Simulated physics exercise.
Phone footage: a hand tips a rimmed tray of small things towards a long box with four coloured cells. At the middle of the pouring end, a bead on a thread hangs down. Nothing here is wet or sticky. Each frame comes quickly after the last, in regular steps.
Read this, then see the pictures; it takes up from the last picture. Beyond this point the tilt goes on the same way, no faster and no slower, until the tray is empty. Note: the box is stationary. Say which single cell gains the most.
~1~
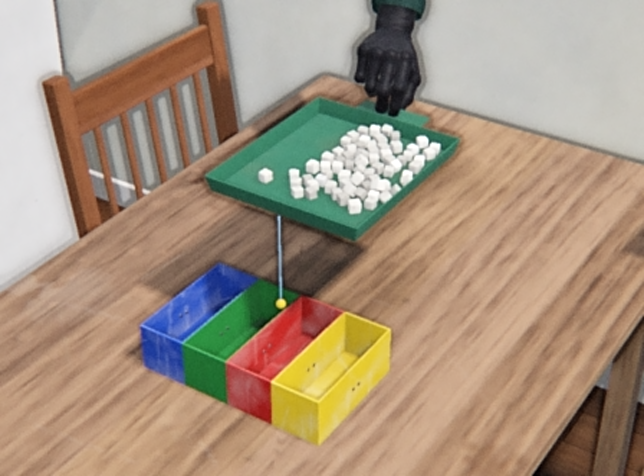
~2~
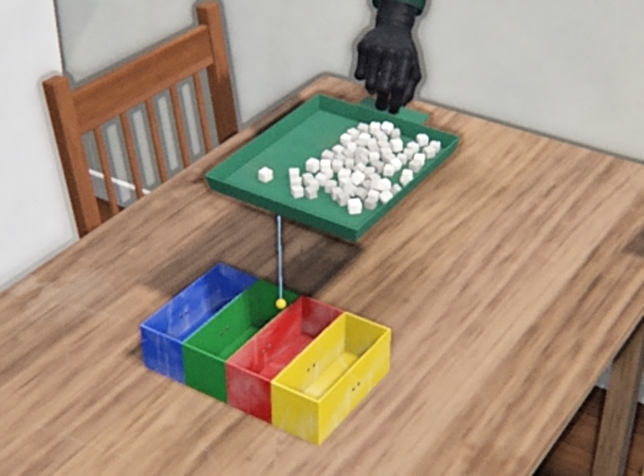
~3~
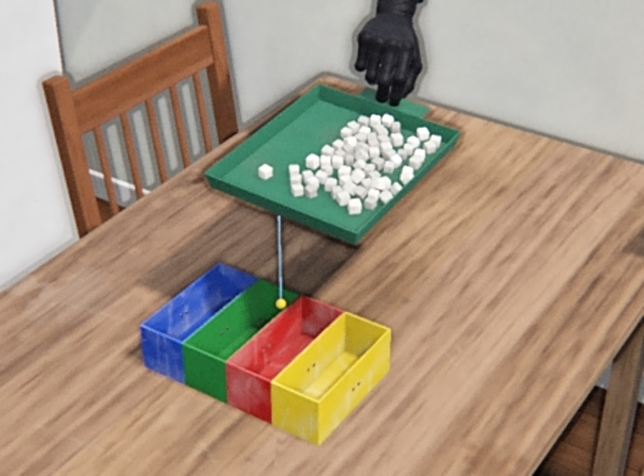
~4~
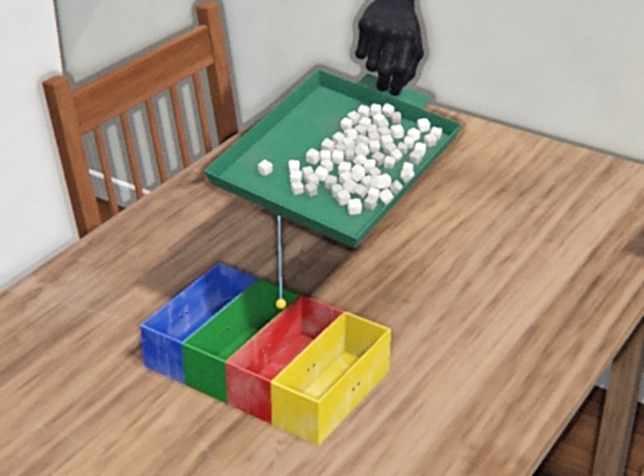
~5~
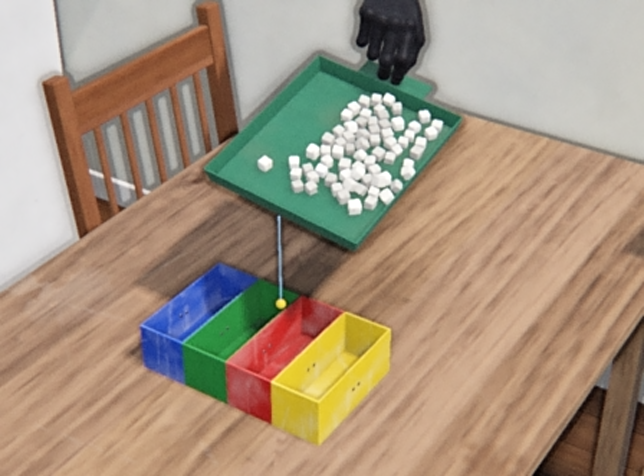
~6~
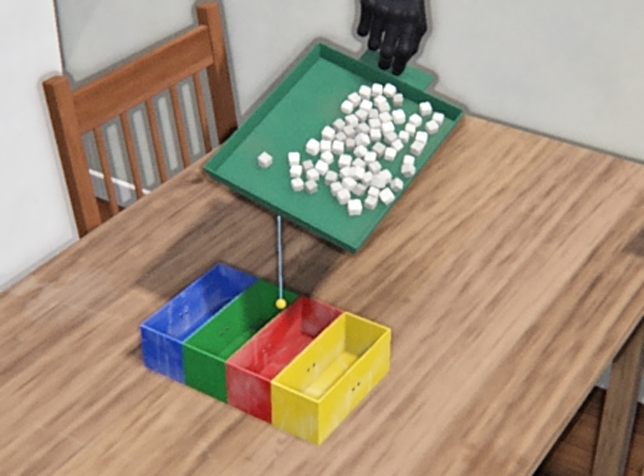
The one that gains the most is the yellow cell.
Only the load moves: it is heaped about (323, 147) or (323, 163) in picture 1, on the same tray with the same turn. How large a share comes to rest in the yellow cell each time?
It's 50 percent the first time and 50 percent the second.
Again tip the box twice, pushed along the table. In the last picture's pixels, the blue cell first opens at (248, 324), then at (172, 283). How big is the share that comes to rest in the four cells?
First case around 90 %, second case around 20 %.
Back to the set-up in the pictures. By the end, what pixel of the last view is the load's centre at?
At about (342, 400), give or take.
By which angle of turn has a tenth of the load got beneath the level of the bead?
A tilt of roughly 115°.
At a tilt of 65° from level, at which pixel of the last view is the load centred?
The load's middle is around (359, 190).
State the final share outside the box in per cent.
Close to 40 per cent.
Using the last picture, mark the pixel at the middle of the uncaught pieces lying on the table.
Around (404, 431).
Just after the last frame, tray tipped steeply; every one on the tray.
A moment on, tray tipped past a quarter turn; almost all on the tray; just a few in the yellow cell; just a few falling or outside the box.
Further on, tray tipped past a quarter turn; roughly a third in the yellow cell; about a tenth in the red cell; roughly half falling or outside the box.
When it is over, tray tipped past a quarter turn; roughly a third in the yellow cell; about a tenth in the red cell; not one in the green cell; not one in the blue cell; roughly half outside the box.
